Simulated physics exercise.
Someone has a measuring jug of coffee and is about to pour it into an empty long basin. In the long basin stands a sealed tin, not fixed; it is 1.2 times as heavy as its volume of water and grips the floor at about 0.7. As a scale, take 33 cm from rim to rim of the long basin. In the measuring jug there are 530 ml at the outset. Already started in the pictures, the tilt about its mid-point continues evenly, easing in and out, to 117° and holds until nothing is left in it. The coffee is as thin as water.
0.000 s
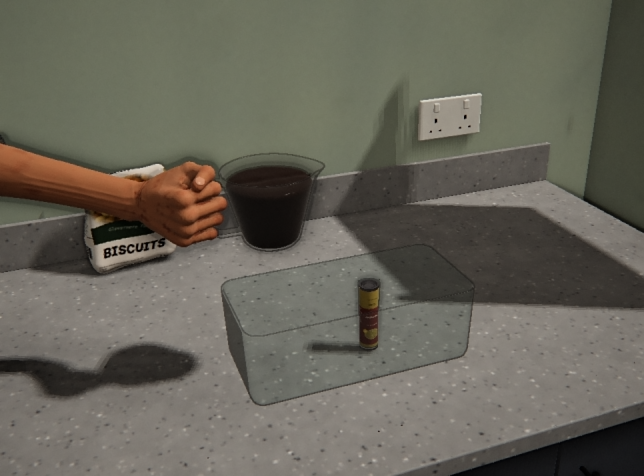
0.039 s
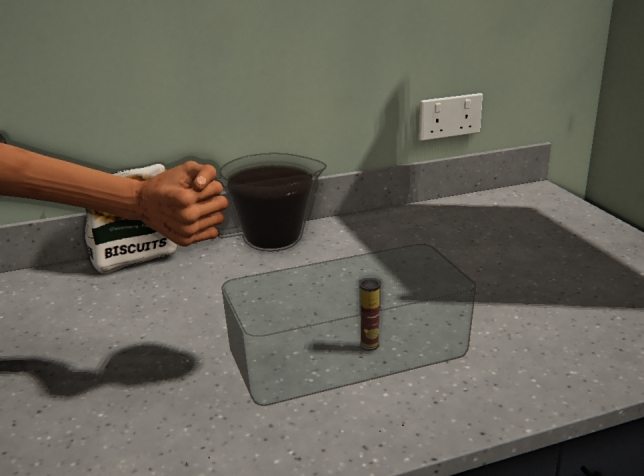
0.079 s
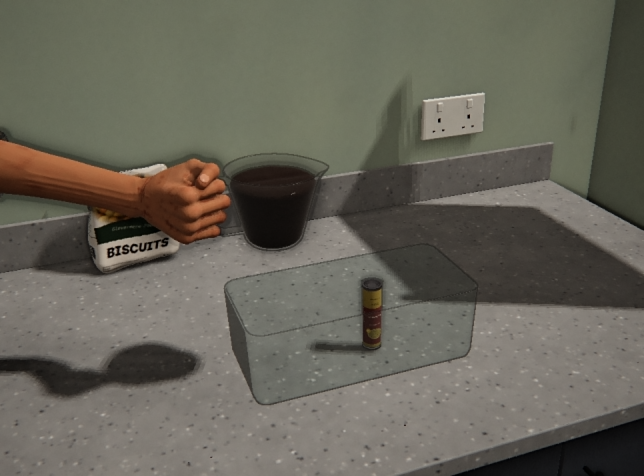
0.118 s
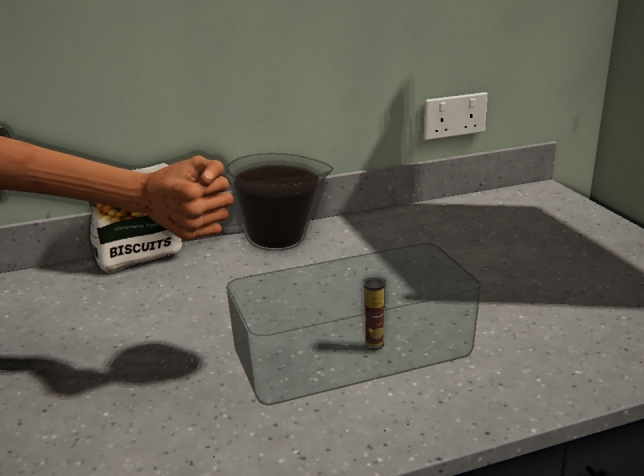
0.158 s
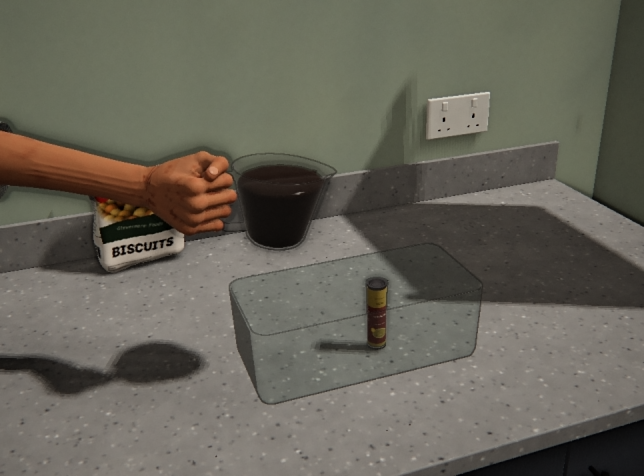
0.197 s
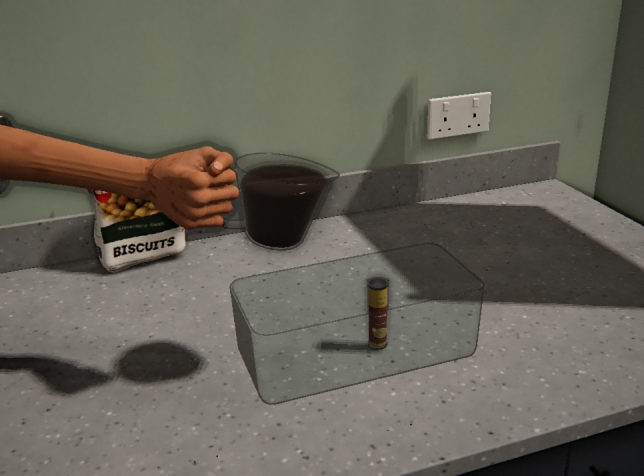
A brown fist at the left grips a clear jug of dark liquid, which slowly tips a little to the right, the hand shifting slightly with it. Below stands a clear rectangular basin holding a small red and yellow tin, with a white biscuits packet behind the arm. The speckled grey counter, green wall and white socket, seen from slightly above, drift very slightly rightward as the camera moves.
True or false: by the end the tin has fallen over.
True.
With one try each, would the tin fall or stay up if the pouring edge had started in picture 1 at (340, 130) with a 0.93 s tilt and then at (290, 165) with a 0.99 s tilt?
Try 1: Tipped over; try 2: Still standing.
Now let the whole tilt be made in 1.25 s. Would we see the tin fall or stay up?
The tin goes over.
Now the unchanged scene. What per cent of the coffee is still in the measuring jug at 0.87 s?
About 3 per cent.
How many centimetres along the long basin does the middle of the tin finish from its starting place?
Shift of tin centre: Approx. 7.5 cm.
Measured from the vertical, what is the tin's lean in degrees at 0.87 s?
About 10 degrees from upright.
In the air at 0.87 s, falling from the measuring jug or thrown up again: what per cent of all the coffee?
Something like 6 per cent is in the air then.
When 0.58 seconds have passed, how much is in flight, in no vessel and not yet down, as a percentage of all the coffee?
Around 30 in a hundred.
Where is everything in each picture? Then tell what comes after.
It leans 0°; its right rim is at (324, 163); the coffee meets the walls at (225, 186) and (309, 173); the long basin's rim runs from (232, 310) to (451, 265); the tin's top is at (369, 287), in the first picture.
It leans 0°; its right rim is at (325, 163); the coffee meets the walls at (227, 186) and (311, 173), in the second picture.
It leans 2°; its right rim is at (328, 164); the coffee meets the walls at (230, 185) and (313, 174), in the third picture.
It leans 4°; its right rim is at (332, 166); the coffee meets the walls at (233, 183) and (317, 173), in the fourth picture.
It leans 7°; its right rim is at (336, 168); the coffee meets the walls at (238, 183) and (320, 174), in the fifth picture.
It leans 11°; its right rim is at (339, 172); the coffee meets the walls at (240, 183) and (325, 174), in the sixth picture.
By 0.58 s the tilt is 75° and 55 per cent is still to pour; the tin stands where it began.
By 0.87 s the tilt is 113° and 3 per cent is still to pour; the tin leans 11°.
By 1.17 s the tilt is 117° and 0 per cent is still to pour; the tin lies on its side.
By 1.49 s the tilt is 117° and 0 per cent is still to pour; the tin lies on its side.
At rest the tin lies on its side.
